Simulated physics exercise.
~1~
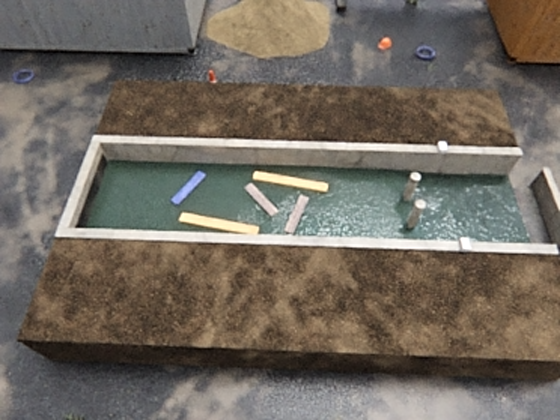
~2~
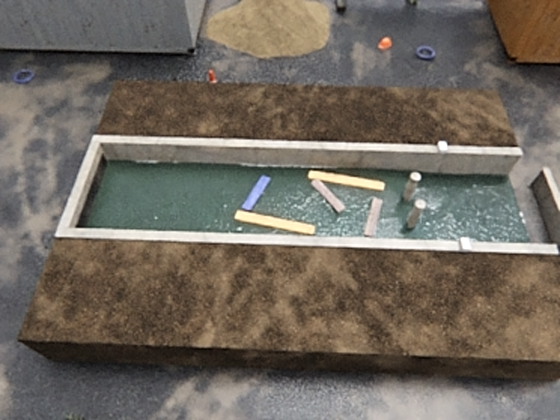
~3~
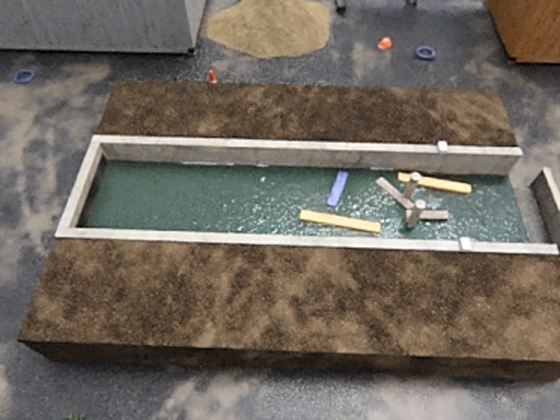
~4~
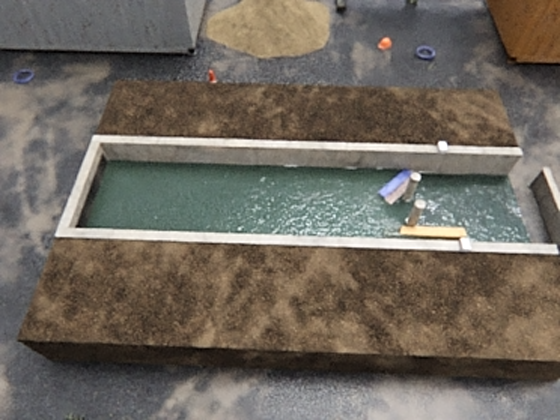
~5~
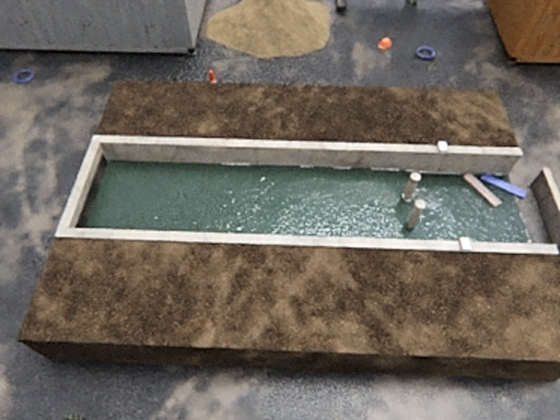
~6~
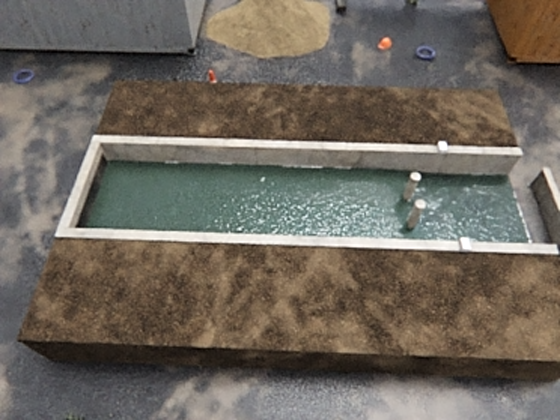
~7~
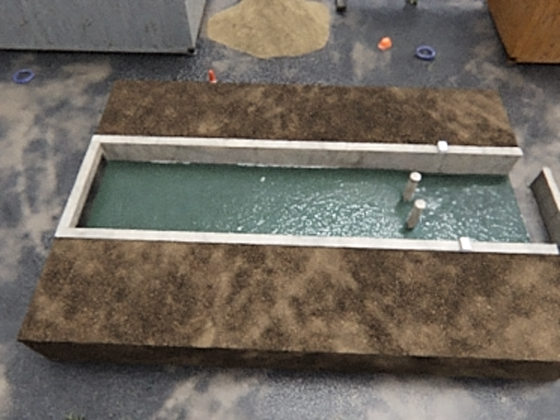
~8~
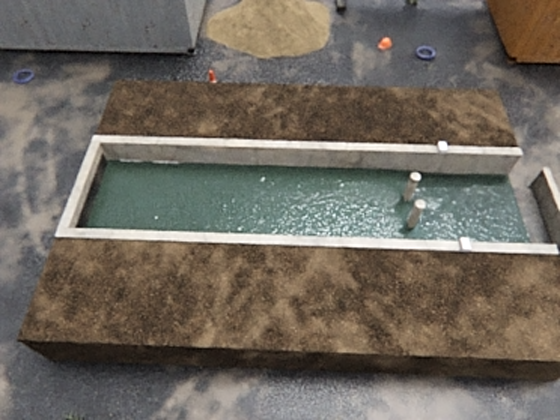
Five floating planks drift right past two posts and leave the channel, leaving only water.
